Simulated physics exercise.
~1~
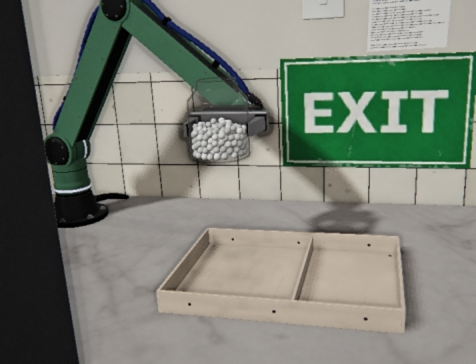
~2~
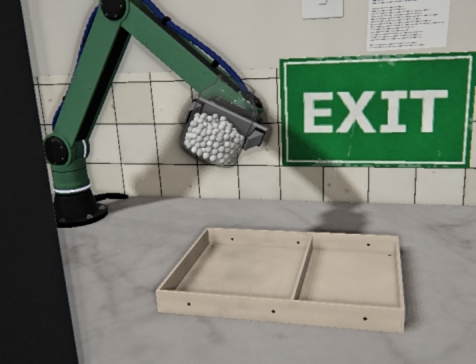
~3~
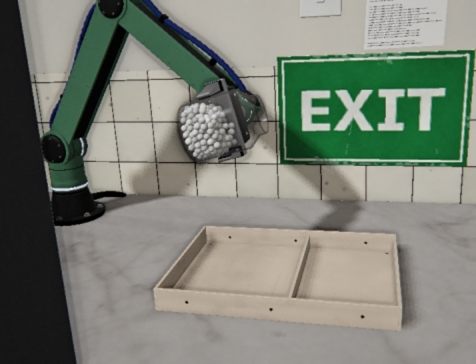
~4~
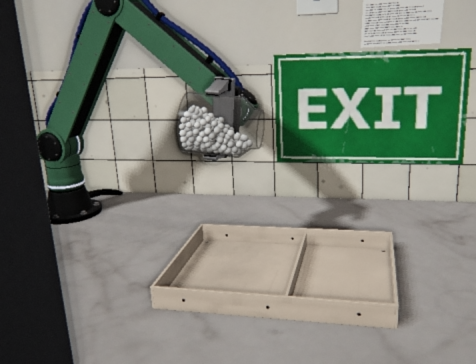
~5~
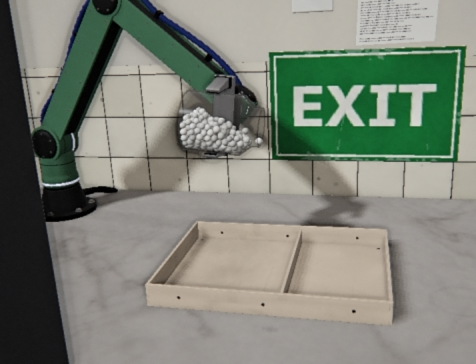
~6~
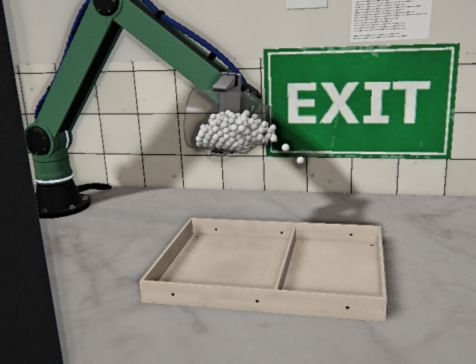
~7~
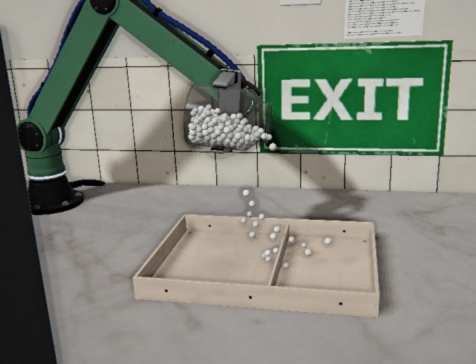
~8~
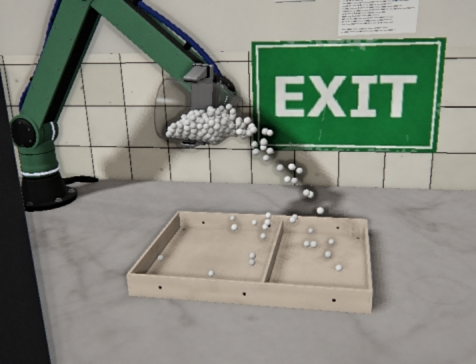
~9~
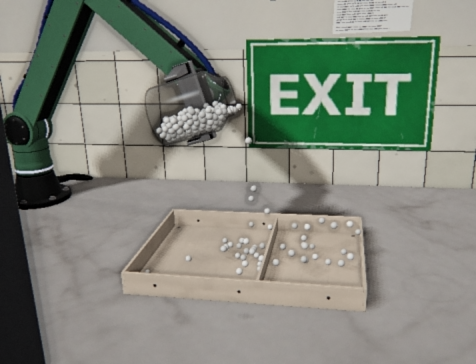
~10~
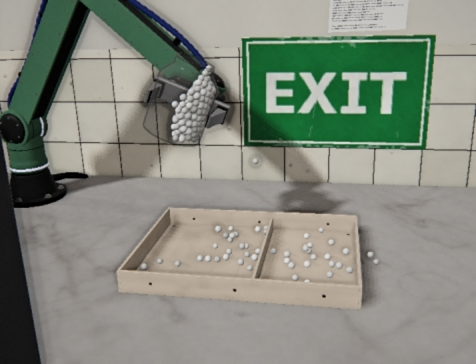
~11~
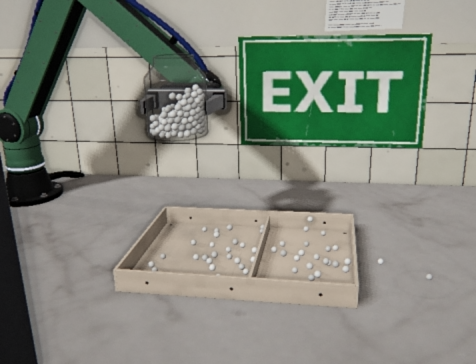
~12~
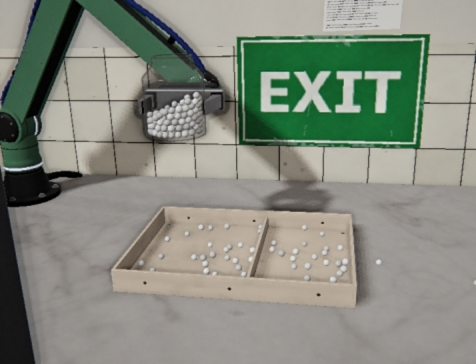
A green robot arm holds a clear jar packed with small white beads above a grey marble counter, seen from the front and slightly above. A pale, shallow tray split by a cross wall sits below, with a green EXIT sign on the tiled wall at right. The arm tips the jar onto its side, and the beads slide toward its mouth. They spill out in a thin stream, bouncing and scattering across both compartments. The jar then swings back upright, still holding most of its beads, while a couple roll away on the counter to the right.
